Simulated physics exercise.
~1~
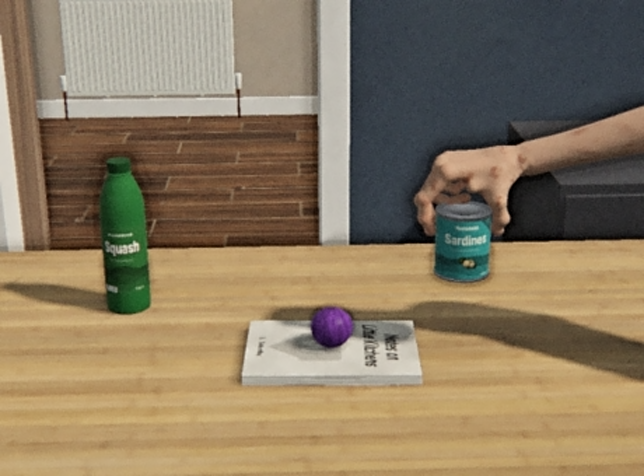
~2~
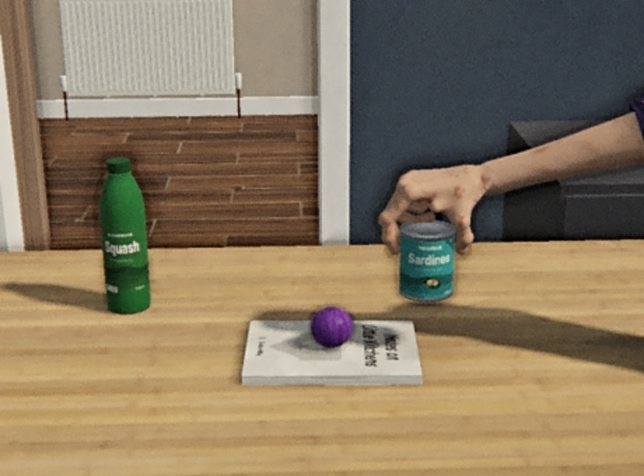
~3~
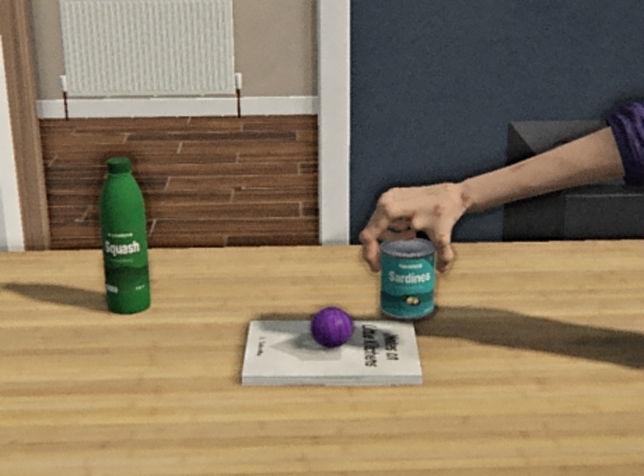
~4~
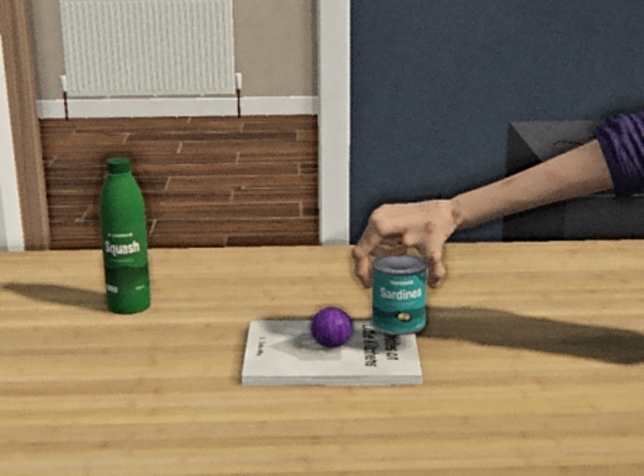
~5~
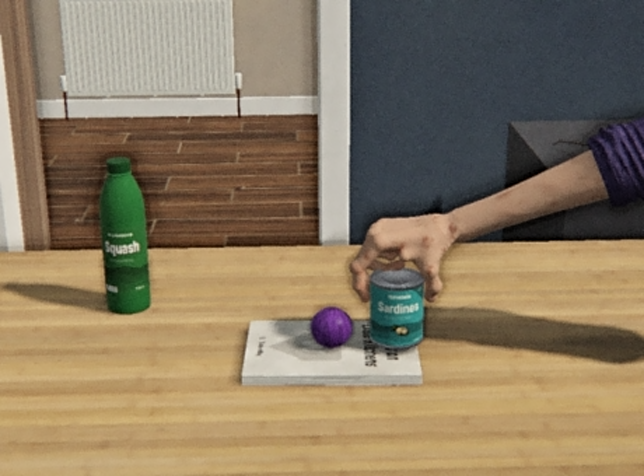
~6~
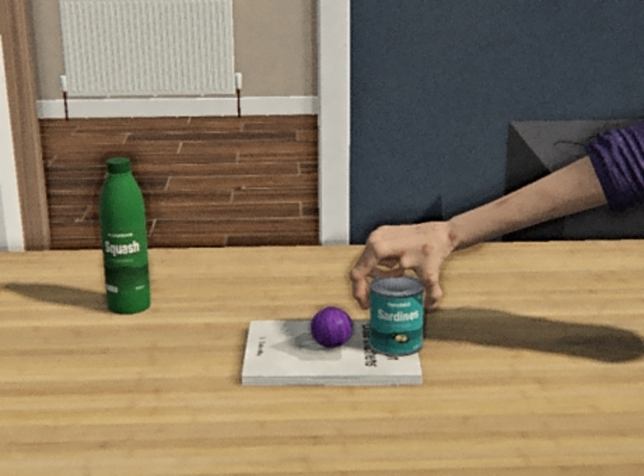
A hand carried a turquoise sardine tin leftward and toward the front of the wooden table, then lowered it onto the white book's right side, beside a round purple object, while a green bottle stood still on the left.
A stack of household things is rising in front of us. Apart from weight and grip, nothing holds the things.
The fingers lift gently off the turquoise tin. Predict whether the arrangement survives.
I'd say it stays put.
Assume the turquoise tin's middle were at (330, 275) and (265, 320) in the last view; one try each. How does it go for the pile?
First, it gives way; second, it stays up.
Then, 0.20 s past the last view, nothing moves.
Then, 0.40 s past the last view, turquoise tin resting near (396, 315).
Finally, all 4 still in place. Final places as the last picture's camera would see them, turquoise tin near (396, 315). The pile stays up.
